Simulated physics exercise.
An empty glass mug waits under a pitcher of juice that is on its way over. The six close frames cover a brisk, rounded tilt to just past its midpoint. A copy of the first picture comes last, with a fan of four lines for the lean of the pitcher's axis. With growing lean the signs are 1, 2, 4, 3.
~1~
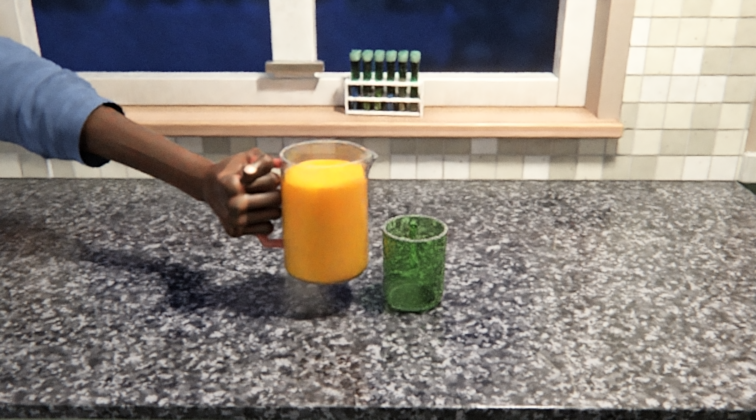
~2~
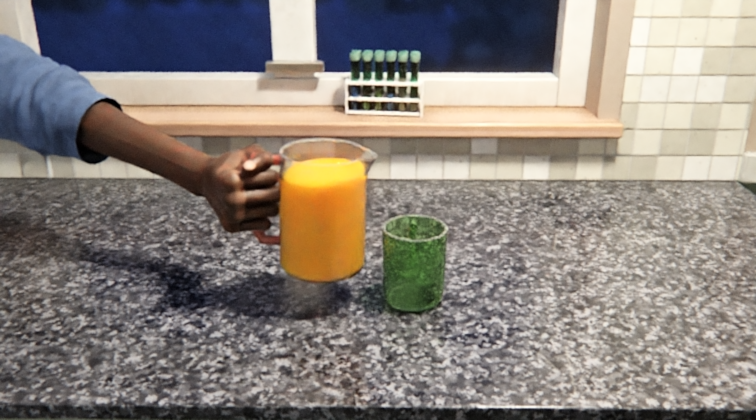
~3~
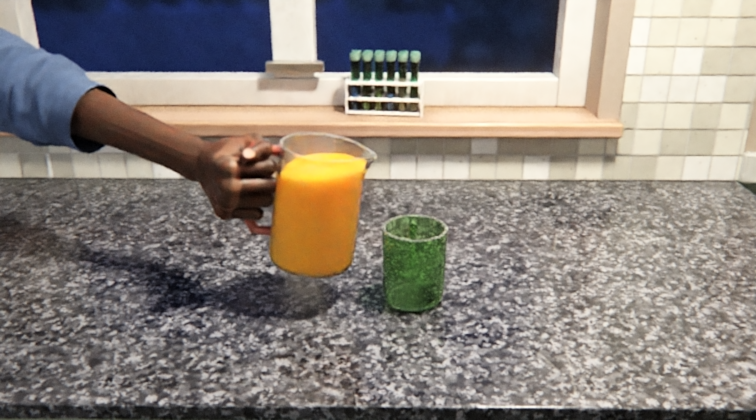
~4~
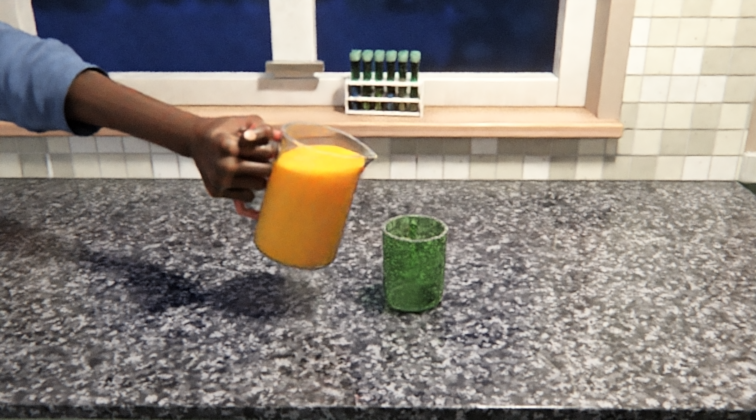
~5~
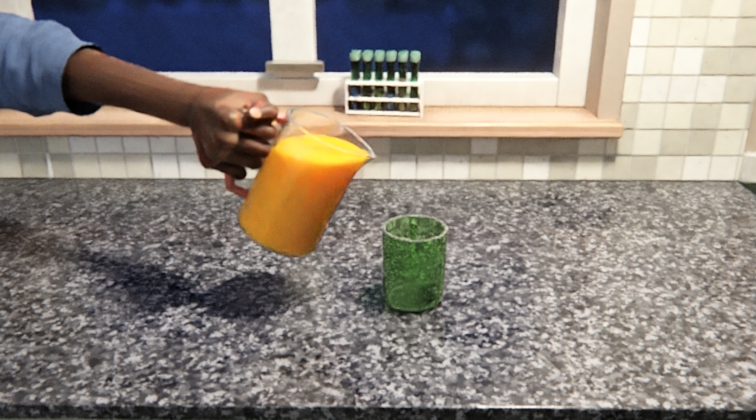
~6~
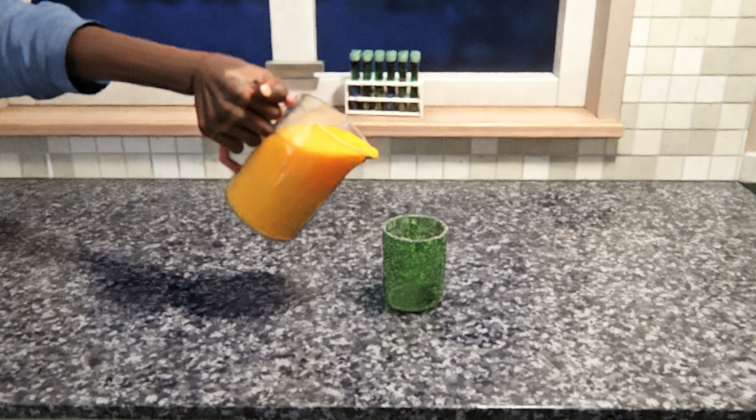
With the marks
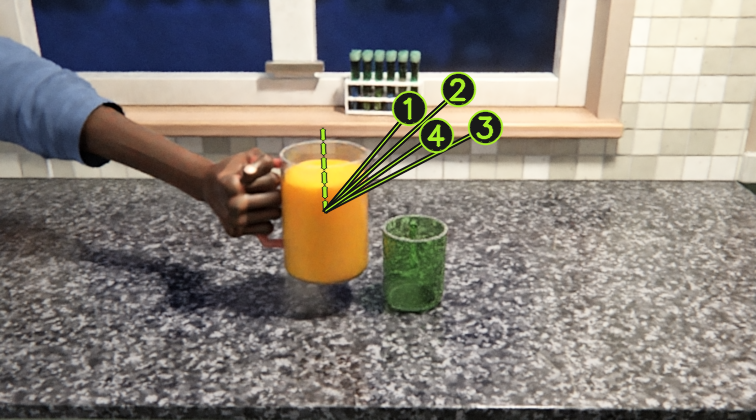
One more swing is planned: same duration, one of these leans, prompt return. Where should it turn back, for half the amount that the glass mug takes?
The answer is mark 4.
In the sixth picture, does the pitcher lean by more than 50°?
No.
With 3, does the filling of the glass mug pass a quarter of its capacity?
Yes, clearly.
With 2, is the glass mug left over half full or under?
Under.
On the marked copy, 1 at (400, 122); 2 at (446, 101); 3 at (471, 135); 4 at (421, 144).
With 1, the glass mug ends with about 16 % of what it can hold.
With 2, the glass mug ends with about 30 % of what it can hold.
With 3, the glass mug ends with about 66 % of what it can hold.
With 4, the glass mug ends with about 46 % of what it can hold.
